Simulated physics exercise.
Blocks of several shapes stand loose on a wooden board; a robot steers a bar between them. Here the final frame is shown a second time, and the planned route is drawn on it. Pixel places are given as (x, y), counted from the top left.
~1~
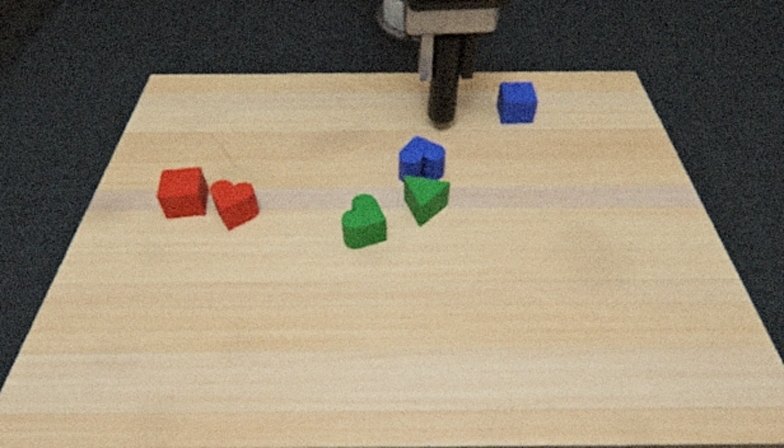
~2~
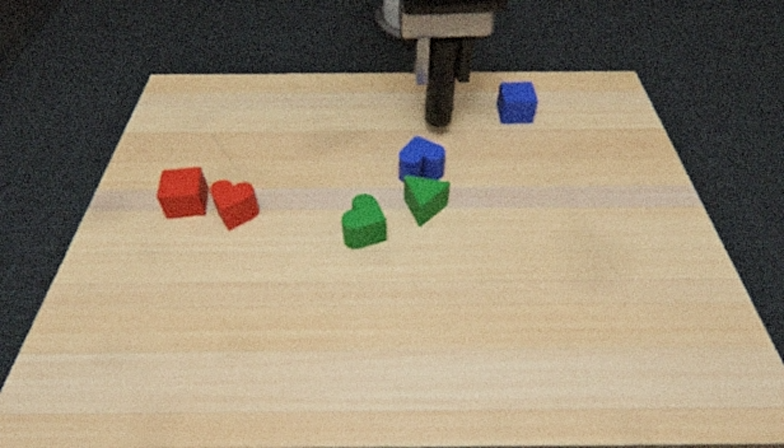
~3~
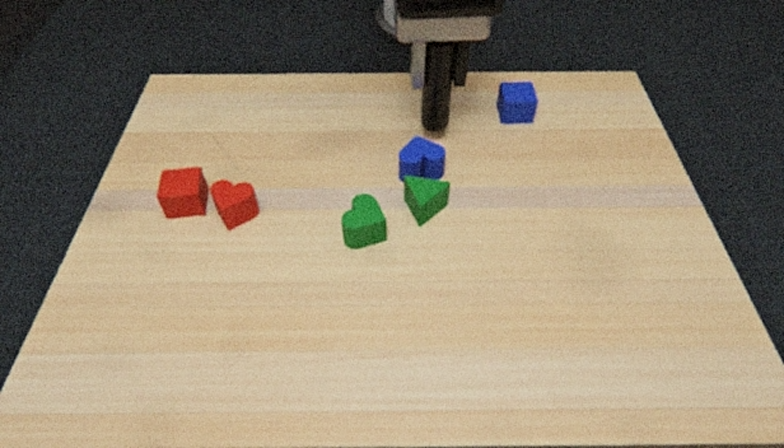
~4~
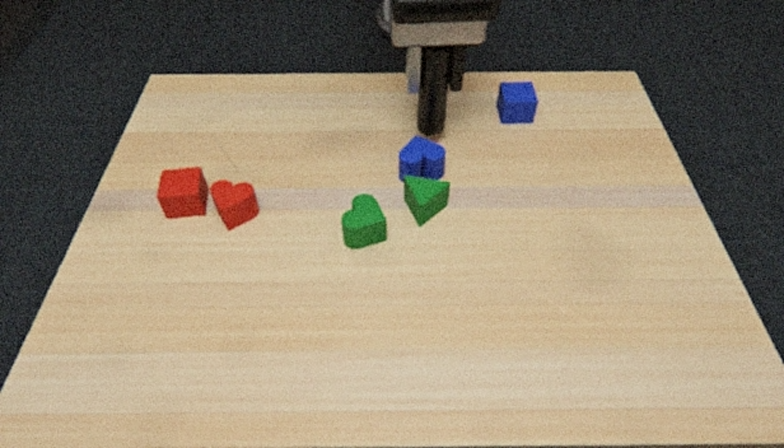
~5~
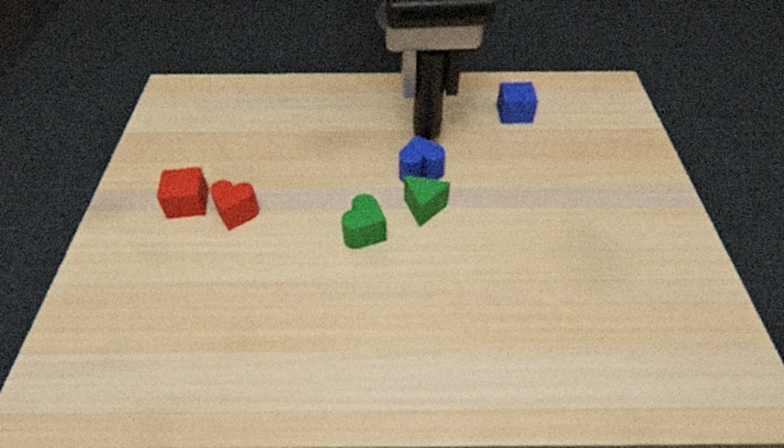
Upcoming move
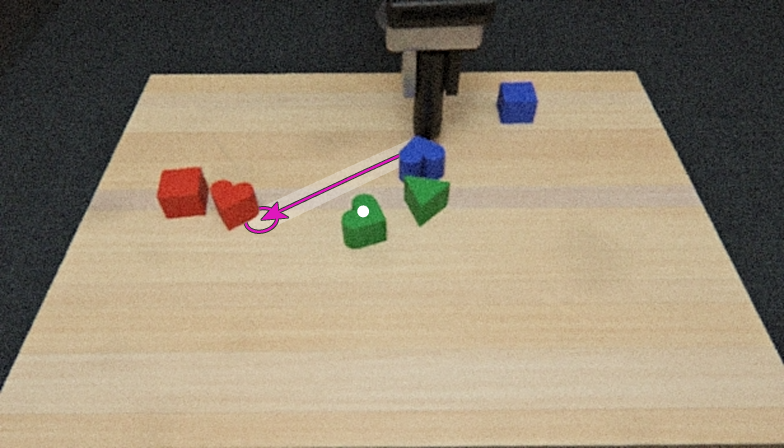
A robot arm slowly moved its dark bar a little down and to the left, close to the blue heart, while the red, green and blue blocks on the wooden board stayed still.
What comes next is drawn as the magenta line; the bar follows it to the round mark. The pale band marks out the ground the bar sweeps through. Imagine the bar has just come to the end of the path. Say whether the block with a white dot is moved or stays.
It keeps its position.
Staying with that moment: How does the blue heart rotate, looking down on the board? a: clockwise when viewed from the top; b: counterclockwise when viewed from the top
Correct choice: B.
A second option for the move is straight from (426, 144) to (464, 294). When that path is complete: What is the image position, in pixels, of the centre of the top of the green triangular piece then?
Close to (409, 215).
Drawn move, in a line from (426, 144) to (261, 220); the dot is on the green heart.
What follows on the original path. One third of the way, bar at (373, 156); blue heart at (412, 156), turned 55° anticlockwise.
Two thirds of the way, bar at (319, 181); blue heart at (412, 156), turned 55° anticlockwise.
At the end, bar at (258, 209); red heart at (217, 194), turned 15° clockwise; green heart still; blue heart at (412, 156), turned 55° anticlockwise.
